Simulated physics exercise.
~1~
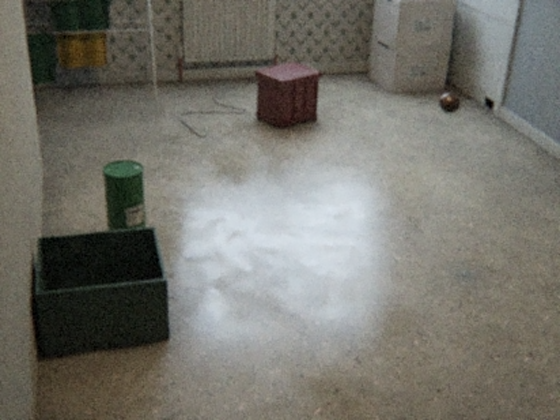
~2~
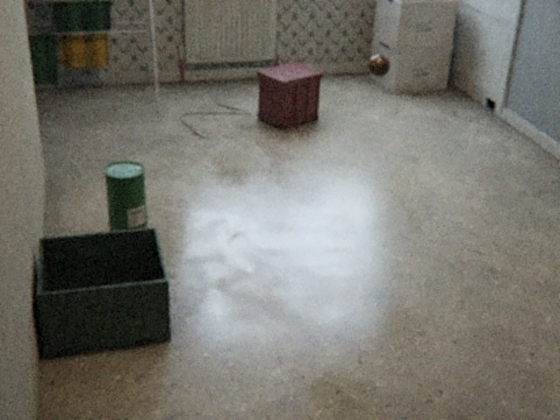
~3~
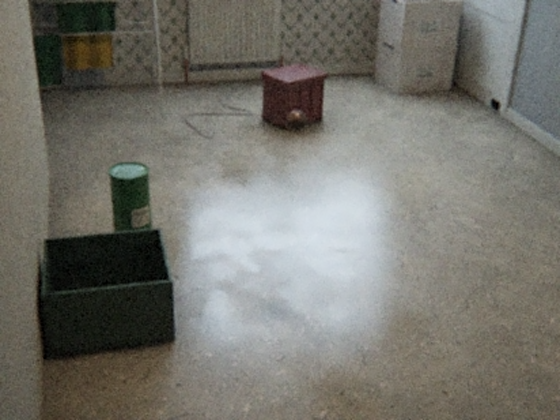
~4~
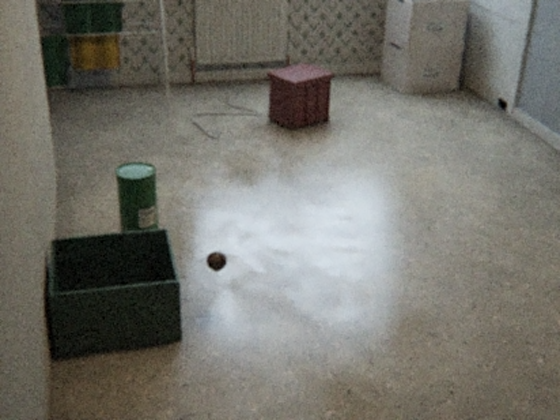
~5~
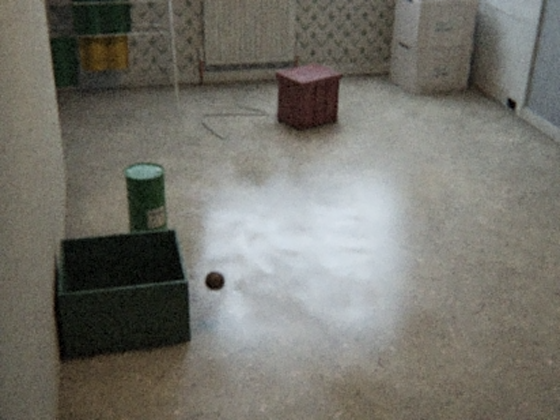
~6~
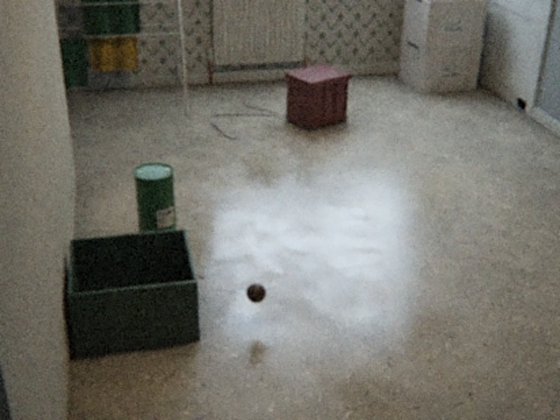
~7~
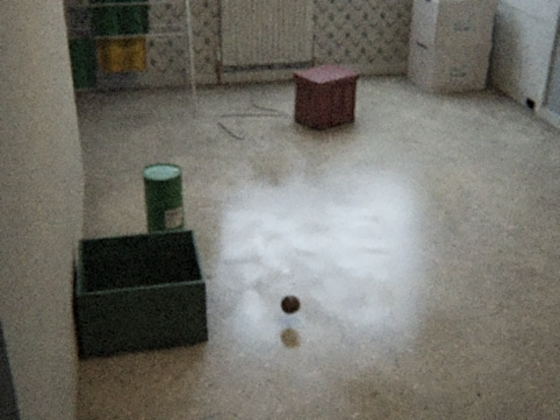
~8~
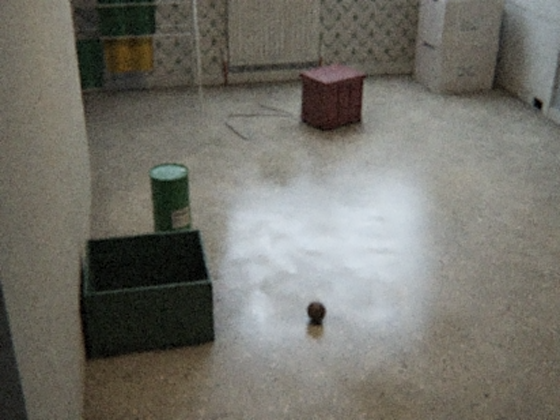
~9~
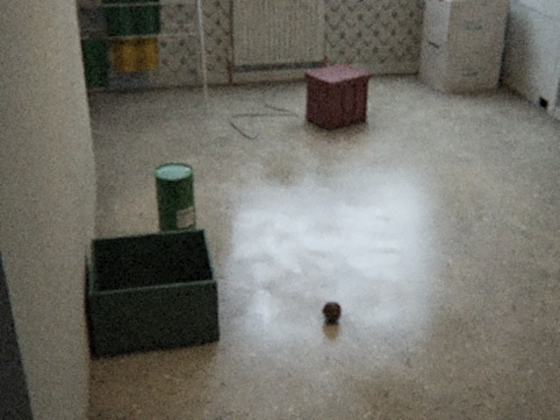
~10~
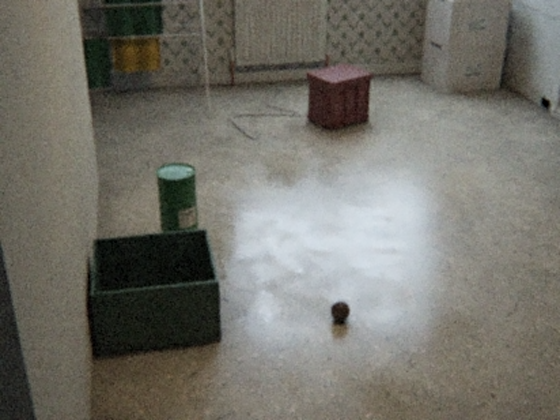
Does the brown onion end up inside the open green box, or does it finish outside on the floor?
It finishes outside on the floor, to the right of the open green box.
